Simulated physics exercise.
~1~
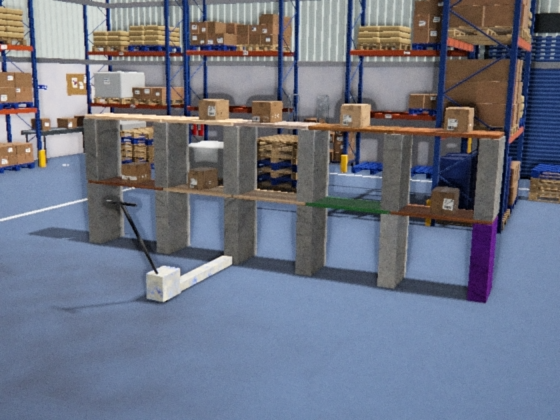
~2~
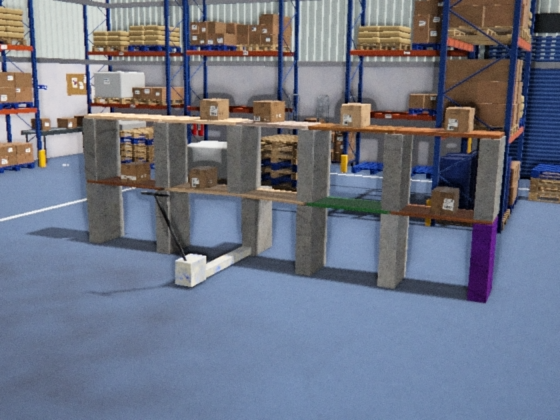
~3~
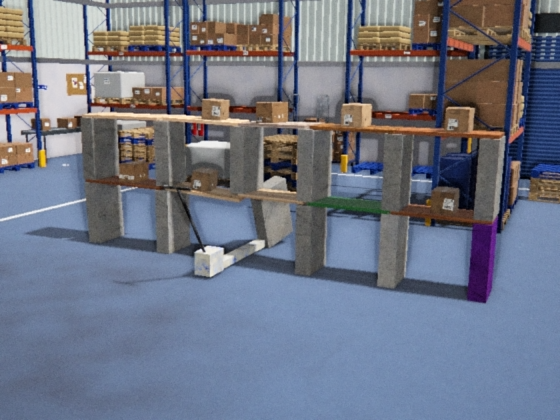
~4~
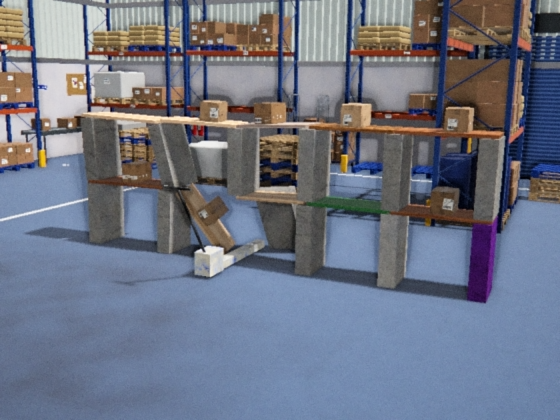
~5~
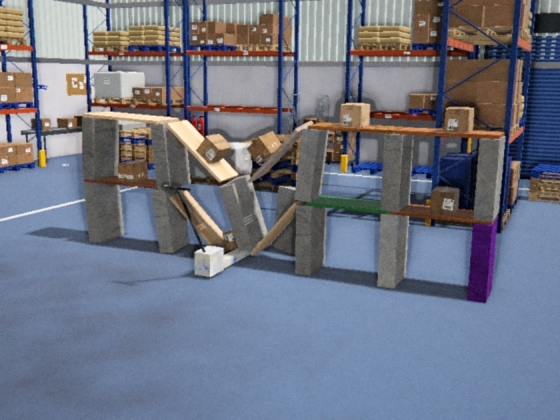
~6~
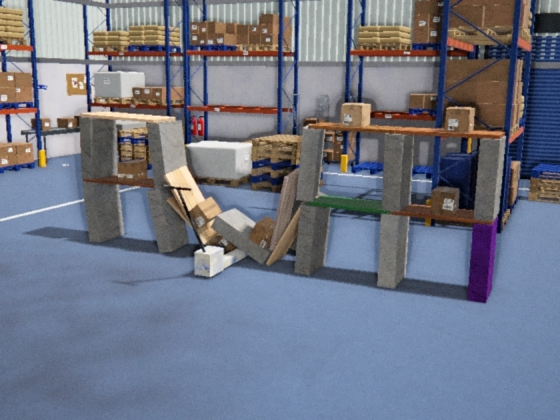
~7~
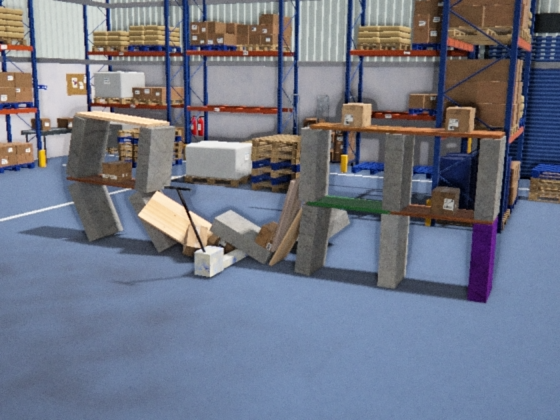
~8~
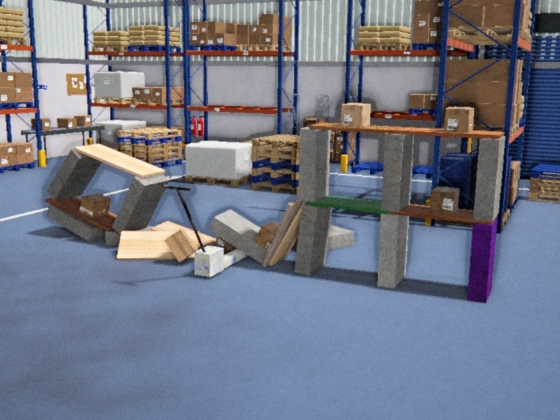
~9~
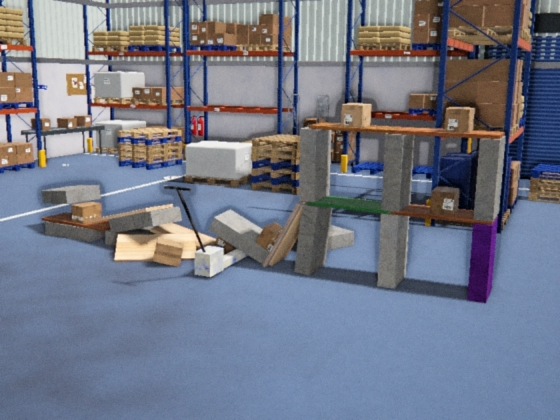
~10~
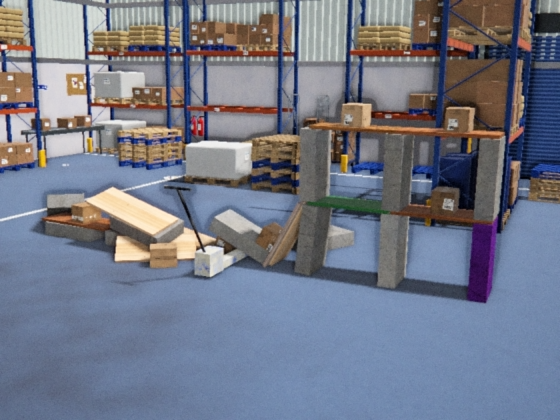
A low white jack with a dark handle slides in at the foot of a grey upright, part of a two-tier row of block-and-board shelving on a blue warehouse floor, seen from the front by a still camera. Cartons sit on the boards, with a green board right of centre and a purple upright at the right end. The struck upright tilts and slips rightward, and the middle boards and cartons drop into a heap. The left spans then lean left and collapse. The right-hand section stays standing, green board and purple upright in place, beside the rubble.
